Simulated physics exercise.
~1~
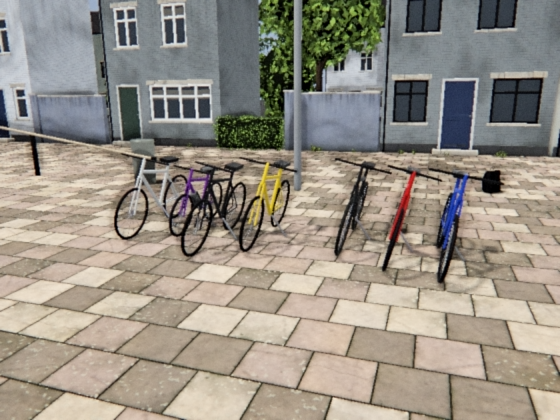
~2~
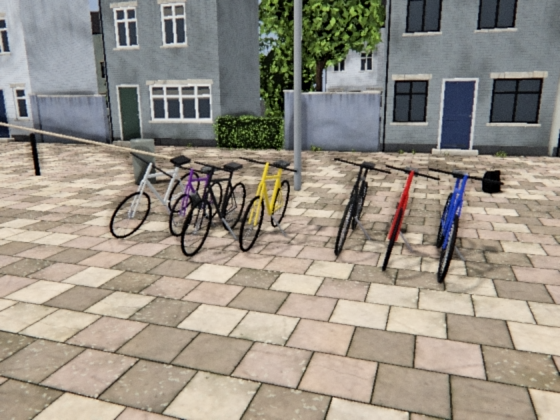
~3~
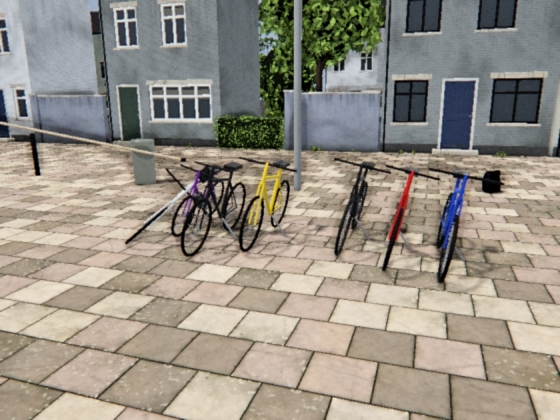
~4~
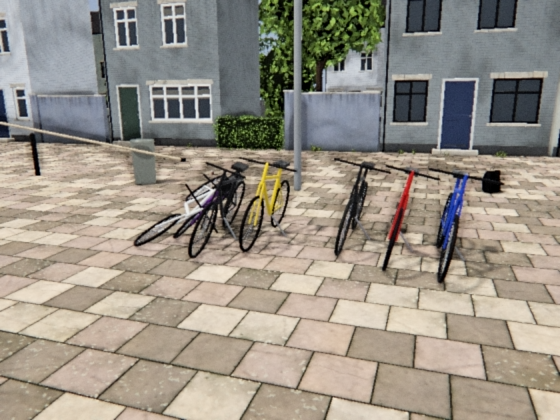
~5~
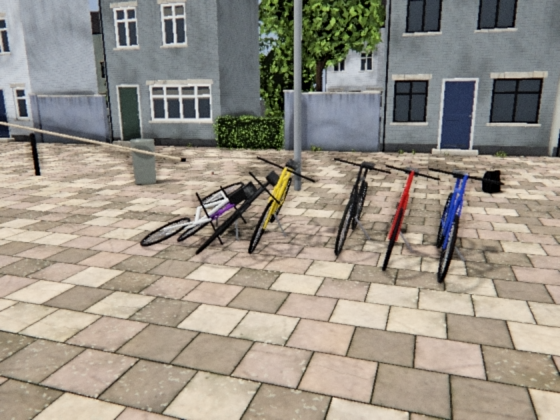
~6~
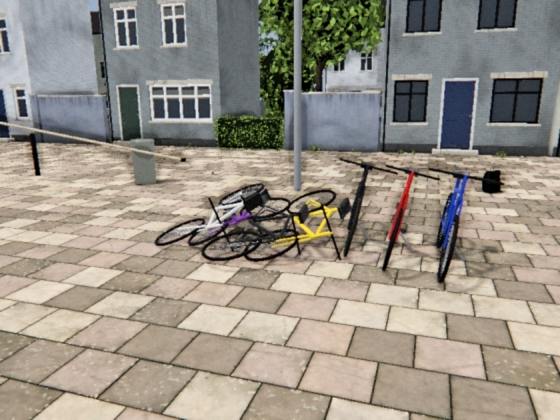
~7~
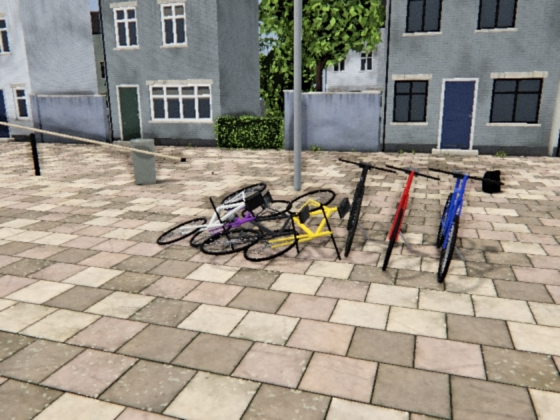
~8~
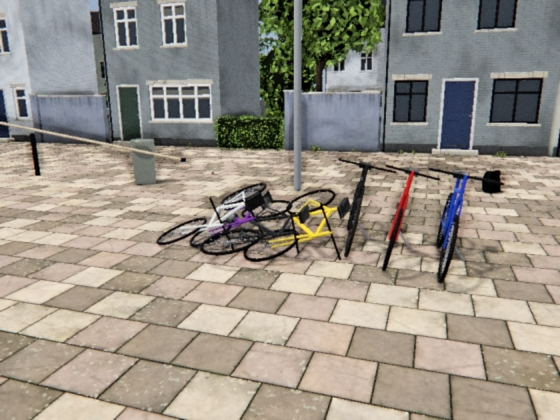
In this clip, a pole beside seven parked bicycles on a paved square moves right as the white bicycle at the left end tips over, followed by the purple, black and yellow ones, which end in a heap while three others, including the red and blue, remain standing.
